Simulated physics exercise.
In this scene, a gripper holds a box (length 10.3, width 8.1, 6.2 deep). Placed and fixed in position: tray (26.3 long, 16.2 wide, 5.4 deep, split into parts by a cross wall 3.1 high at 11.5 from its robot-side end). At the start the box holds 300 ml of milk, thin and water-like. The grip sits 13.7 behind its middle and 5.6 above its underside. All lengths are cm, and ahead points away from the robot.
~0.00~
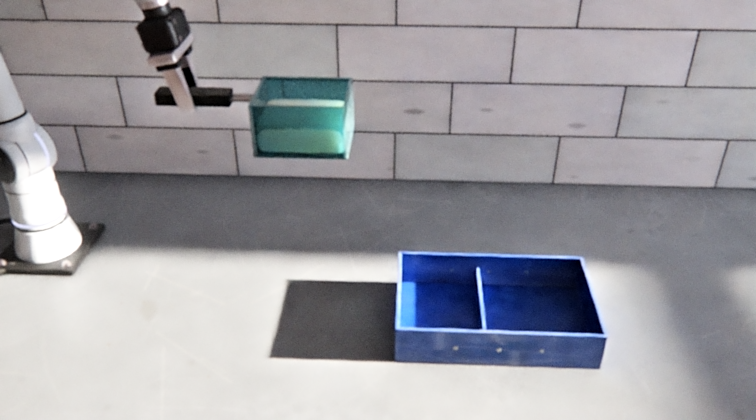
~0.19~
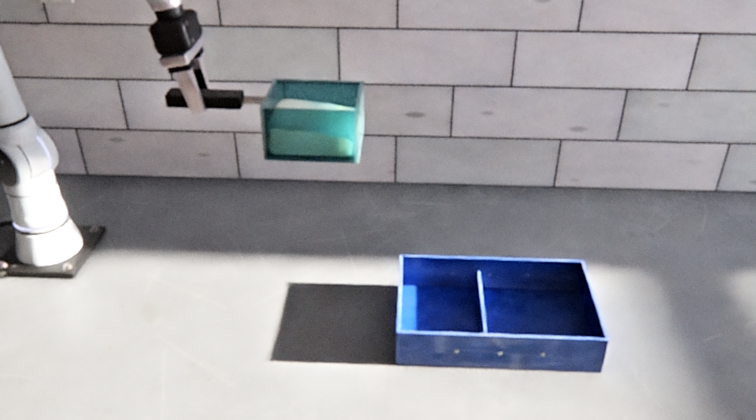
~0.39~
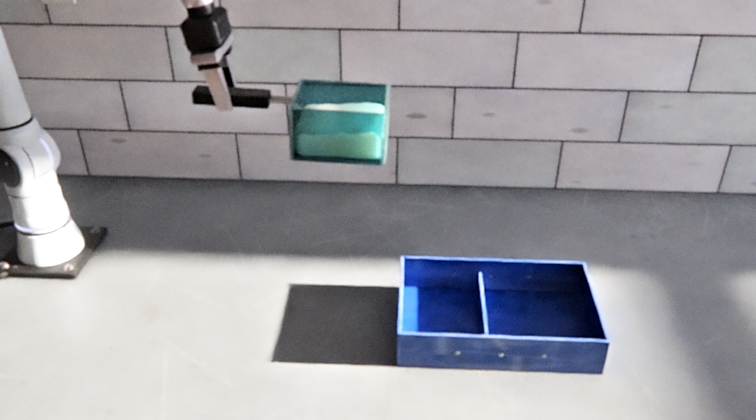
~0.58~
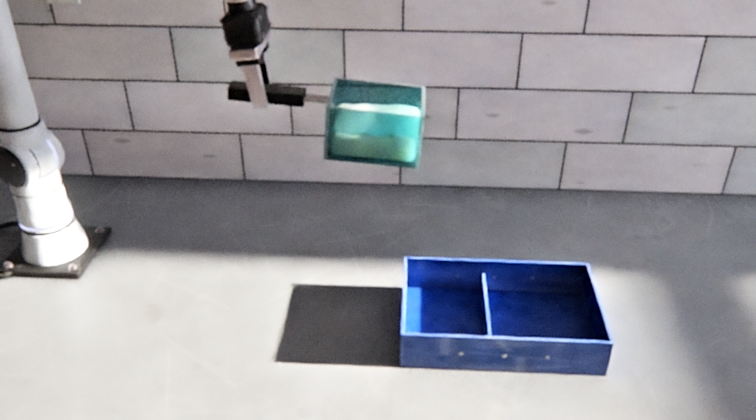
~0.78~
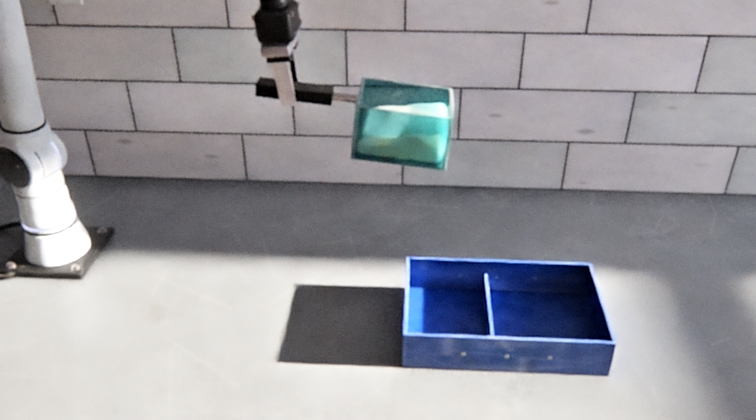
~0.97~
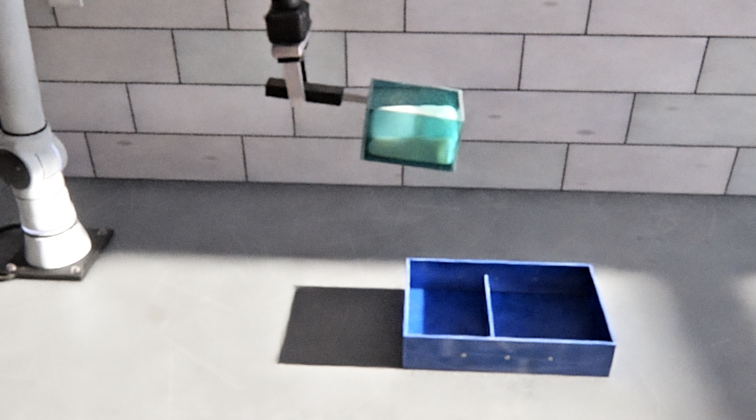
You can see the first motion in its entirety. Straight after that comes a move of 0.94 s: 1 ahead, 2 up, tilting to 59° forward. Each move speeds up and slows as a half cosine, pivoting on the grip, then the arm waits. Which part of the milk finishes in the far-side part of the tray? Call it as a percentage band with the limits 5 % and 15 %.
Band: Below 5 %.
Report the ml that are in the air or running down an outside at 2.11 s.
About 30 ml.
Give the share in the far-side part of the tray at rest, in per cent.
It works out at about 2 per cent.
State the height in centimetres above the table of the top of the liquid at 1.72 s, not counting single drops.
Roughly 25 cm above the table.
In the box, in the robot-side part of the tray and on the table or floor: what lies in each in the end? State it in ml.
I'd estimate close to 110, 160 and 25 ml respectively.
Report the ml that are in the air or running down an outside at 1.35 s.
Estimate: Some 0 ml.
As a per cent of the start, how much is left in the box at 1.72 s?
Roughly 80 per cent of the start remains.
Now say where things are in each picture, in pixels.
In the first picture, box floor at (306, 138), level; upper third of the milk around (305, 115), from x 255 to 350, top at y 100; 305 ml in the box.
In the second picture, box floor at (316, 141), level; upper third of the milk around (306, 118), from x 265 to 360, top at y 100.
In the third picture, box floor at (341, 143), tilted 2° forward; upper third of the milk around (344, 120), from x 295 to 385, top at y 105.
In the fourth picture, box floor at (374, 144), tilted 5° forward; upper third of the milk around (374, 120), from x 330 to 420, top at y 105.
In the fifth picture, box floor at (400, 144), tilted 6° forward; upper third of the milk around (411, 120), from x 355 to 445, top at y 105.
In the sixth picture, box floor at (408, 146), tilted 7° forward; upper third of the milk around (418, 122), from x 365 to 455, top at y 105; 305 ml in the box.
After 1.35 s, tilted 25° forward, liquid up to 30 above the table; 305 ml in the box.
After 1.72 s, tilted 54° forward, liquid up to 25 above the table; 240 ml in the box, 20 ml in the robot-side part, 40 ml in the air or running down outside.
After 2.11 s, tilted 59° forward, liquid up to 59 above the table; 145 ml in the box, 120 ml in the robot-side part, 30 ml in the air or running down outside.
After 2.91 s, tilted 59° forward, liquid up to 23 above the table; 155 ml in the robot-side part, 115 ml in the box, 25 ml on the table or floor, 5 ml in the far-side part.
At rest, 155 ml in the robot-side part, 115 ml in the box, 25 ml on the table or floor, 5 ml in the far-side part. That is 2 % in the far-side part of the tray.
